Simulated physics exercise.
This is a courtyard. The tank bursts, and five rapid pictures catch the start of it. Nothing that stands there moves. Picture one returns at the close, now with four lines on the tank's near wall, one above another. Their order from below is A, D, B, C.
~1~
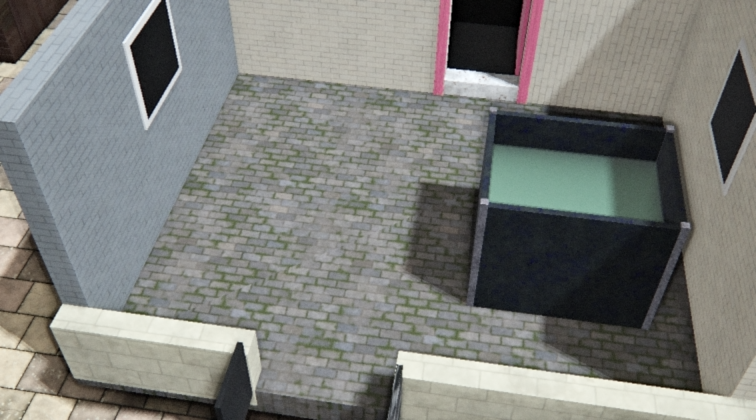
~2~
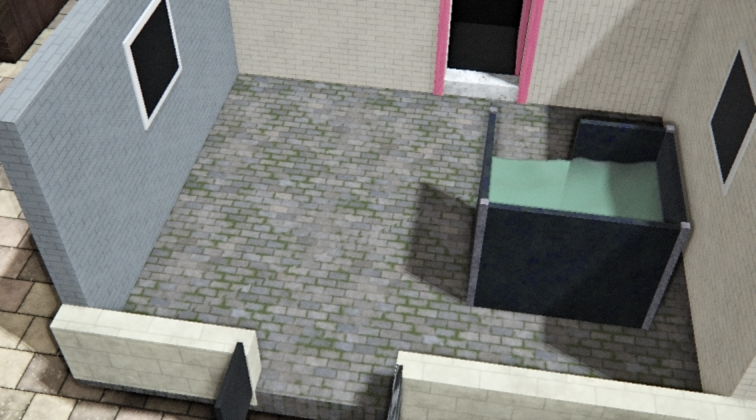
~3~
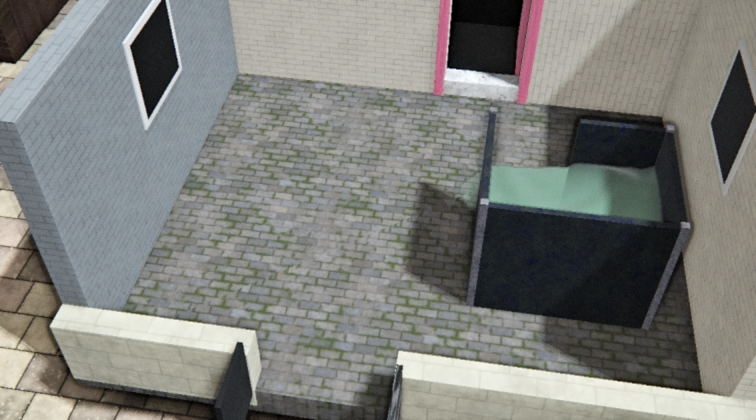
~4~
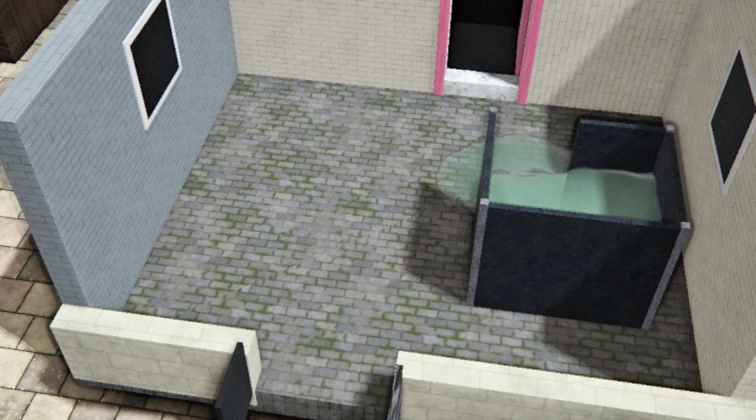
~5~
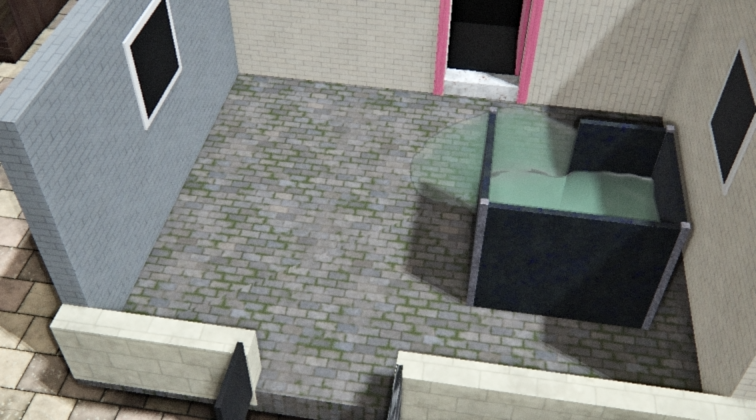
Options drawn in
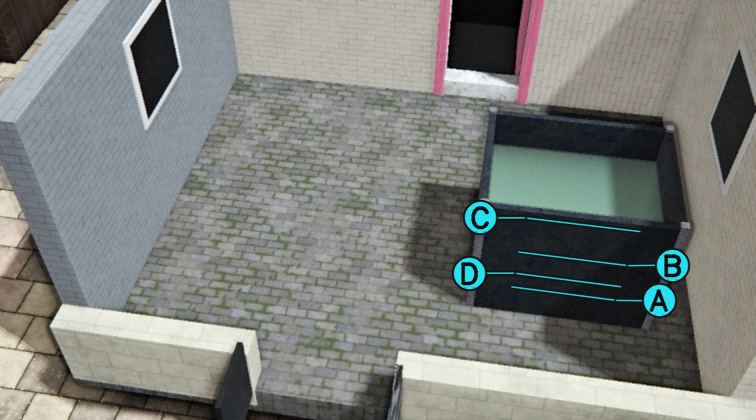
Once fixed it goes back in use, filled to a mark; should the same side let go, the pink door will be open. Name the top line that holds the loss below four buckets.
It is D.
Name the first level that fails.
It is B.
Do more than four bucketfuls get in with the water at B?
Yes.
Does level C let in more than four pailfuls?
Yes, it does.
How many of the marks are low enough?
Two of the four.
On the marked copy, A at (563, 293); B at (572, 258); C at (582, 224); D at (567, 279); from the bottom up A, D, B, C.
For level A, nothing gets over.
For level B, about 8 bucketfuls get in.
For level C, dozens of bucketfuls pour in.
For level D, a splash gets over, under a bucket.
